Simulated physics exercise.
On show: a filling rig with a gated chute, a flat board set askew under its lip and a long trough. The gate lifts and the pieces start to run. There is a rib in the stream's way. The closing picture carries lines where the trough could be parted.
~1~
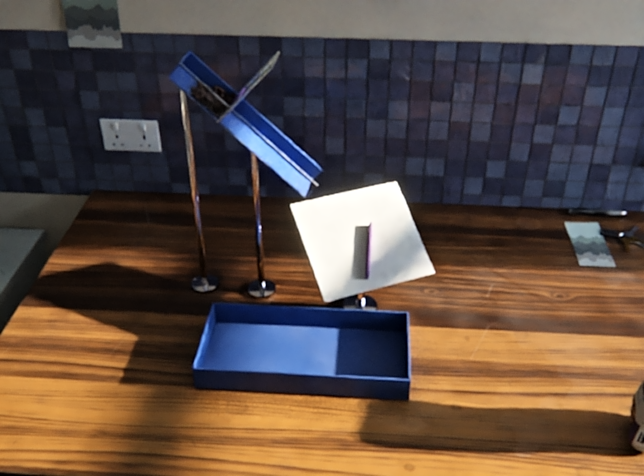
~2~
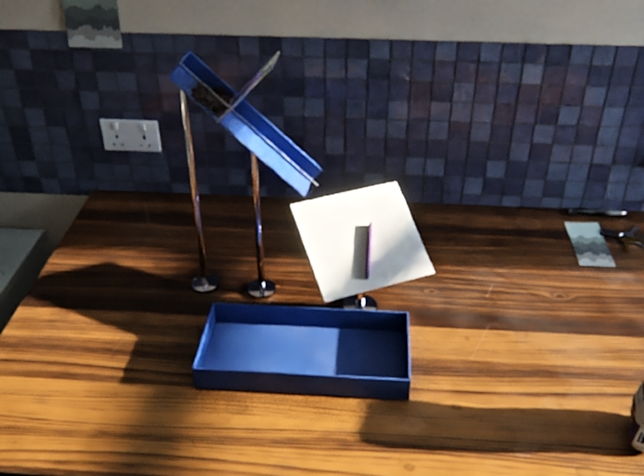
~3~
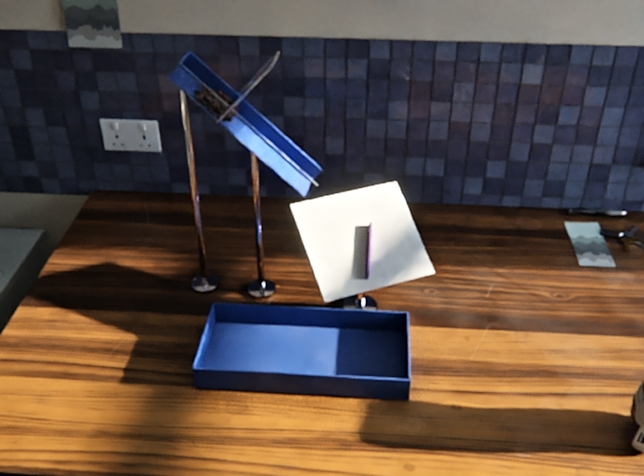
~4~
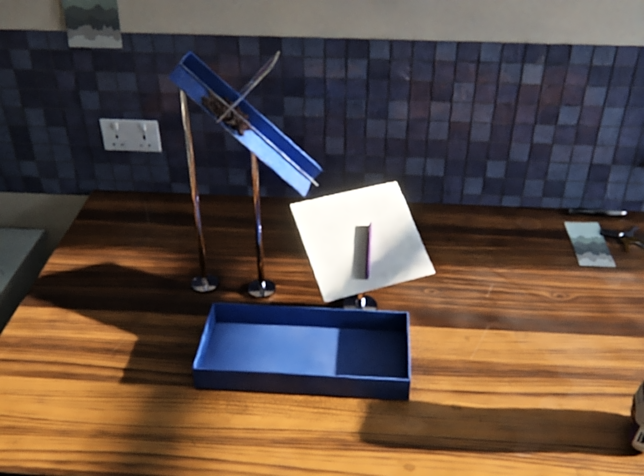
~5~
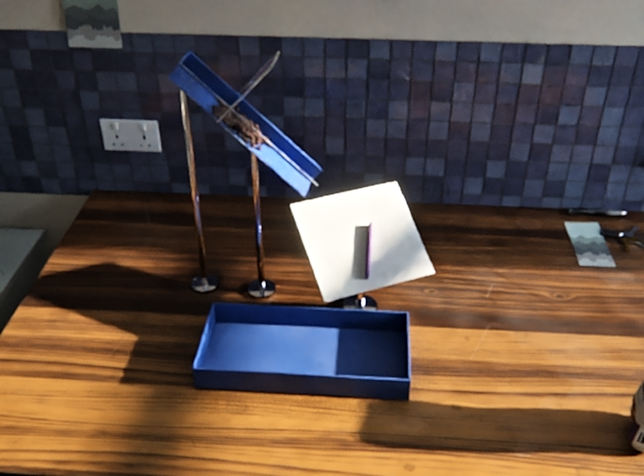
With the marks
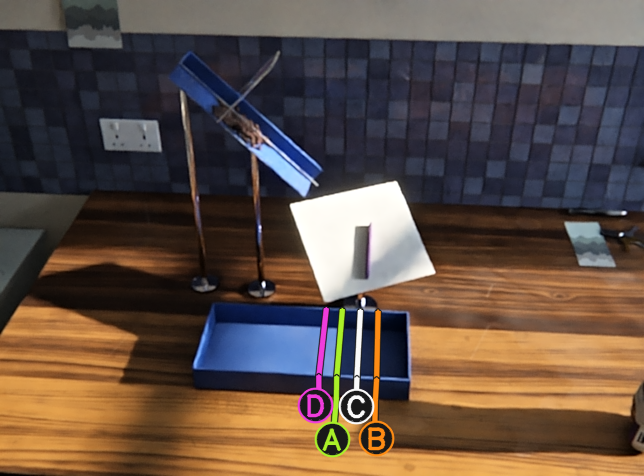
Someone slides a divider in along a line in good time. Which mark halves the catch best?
Use line C.
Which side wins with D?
The right side.
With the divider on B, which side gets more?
Left.
On the marked copy, line A crosses the front rim at (336, 376); line B crosses the front rim at (376, 378); line C crosses the front rim at (356, 377); line D crosses the front rim at (318, 375).
For line A, of what is caught, a small share on the left of the divider, all but a few on the right.
For line B, of what is caught, all but a few on the left of the divider, a small share on the right.
For line C, of what is caught, close to a third on the left of the divider, close to two thirds on the right.
For line D, of what is caught, none at all on the left of the divider, the whole lot on the right.
